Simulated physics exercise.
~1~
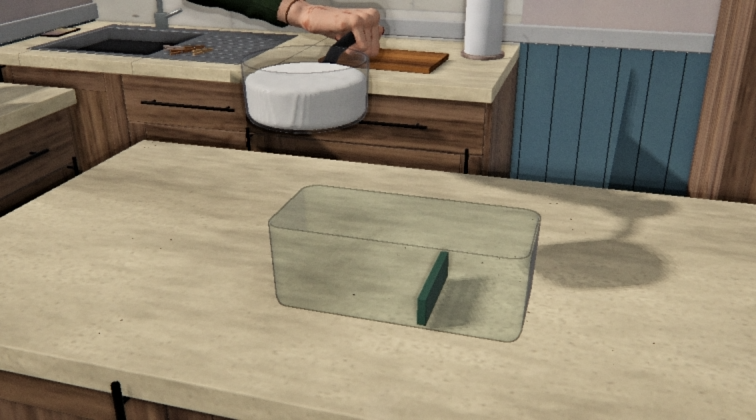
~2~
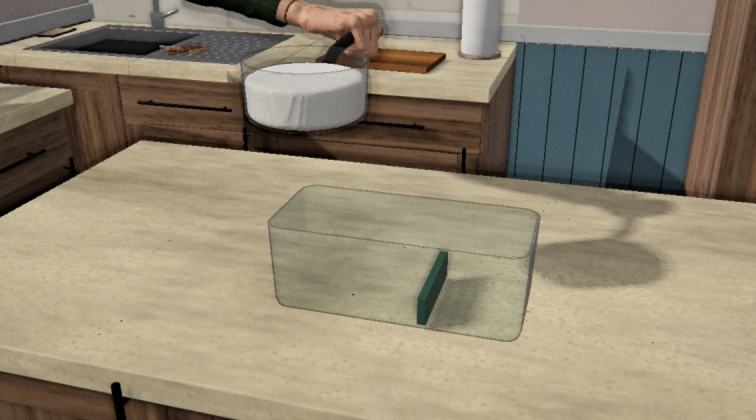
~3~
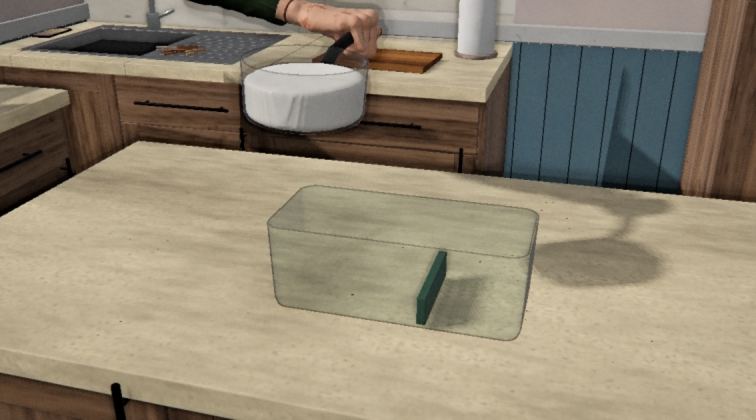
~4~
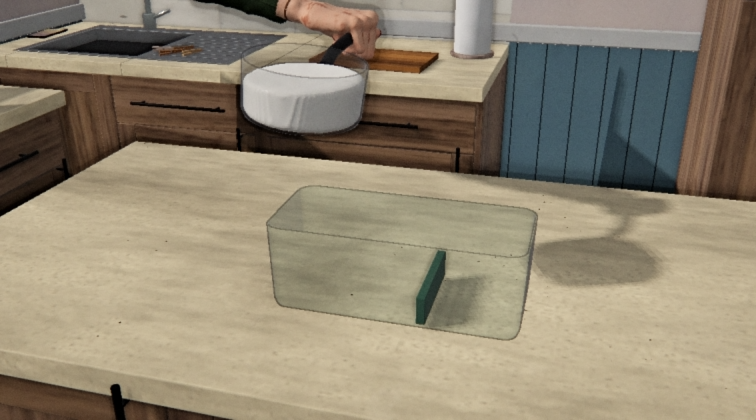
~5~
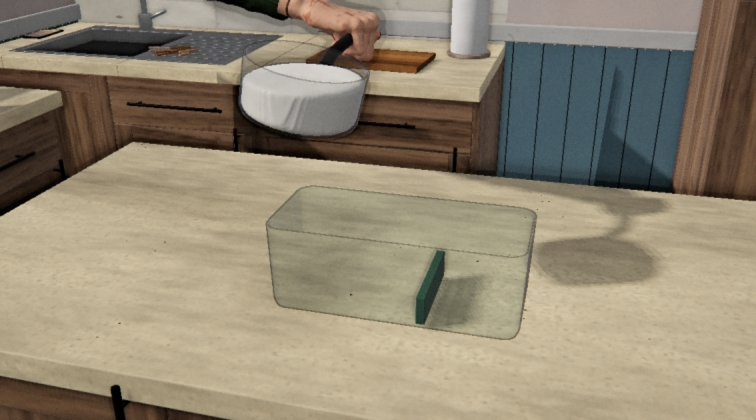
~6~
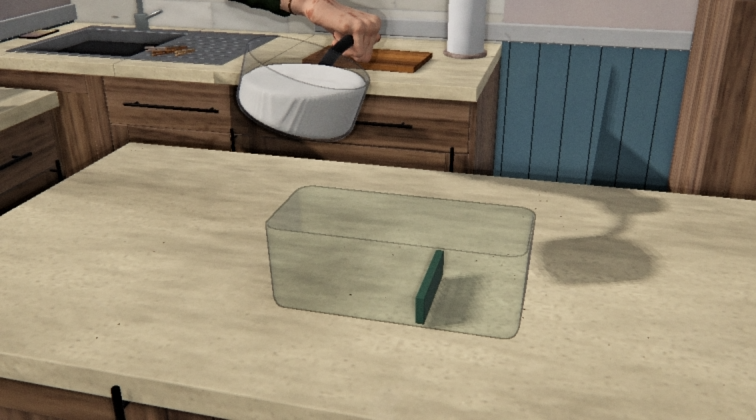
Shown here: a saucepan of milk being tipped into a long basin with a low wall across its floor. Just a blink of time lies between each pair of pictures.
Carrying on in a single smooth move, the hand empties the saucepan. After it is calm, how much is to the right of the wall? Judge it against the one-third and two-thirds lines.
It ends up below the one-third line.
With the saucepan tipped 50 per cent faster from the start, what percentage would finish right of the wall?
Result: Roughly 15 %.
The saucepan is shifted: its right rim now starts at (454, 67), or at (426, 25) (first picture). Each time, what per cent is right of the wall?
In order, some 70 and 60 percent.
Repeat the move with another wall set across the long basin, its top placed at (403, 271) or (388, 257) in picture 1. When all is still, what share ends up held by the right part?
Roughly 55 % and then 65 %.
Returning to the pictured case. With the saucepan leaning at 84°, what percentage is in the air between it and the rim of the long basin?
I'd say some 45 per cent.
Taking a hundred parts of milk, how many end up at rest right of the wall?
That is roughly 15 percent of it.
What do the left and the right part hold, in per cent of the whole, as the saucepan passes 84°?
Roughly 15 per cent on the left, roughly 0 per cent on the right.
A moment on, the saucepan is tipped on its side and 38 per cent is still to pour, 15 is left of the wall and 0 right of it.
Next, the saucepan is tipped right over and 5 per cent is still to pour, 77 is left of the wall and 9 right of it.
Then the saucepan is tipped right over and 0 per cent is still to pour, 80 is left of the wall and 14 right of it.
Later the saucepan is tipped right over and 0 per cent is still to pour, 79 is left of the wall and 15 right of it.
Finally, 79 per cent lies left of the wall, 15 right of it and 6 outside.
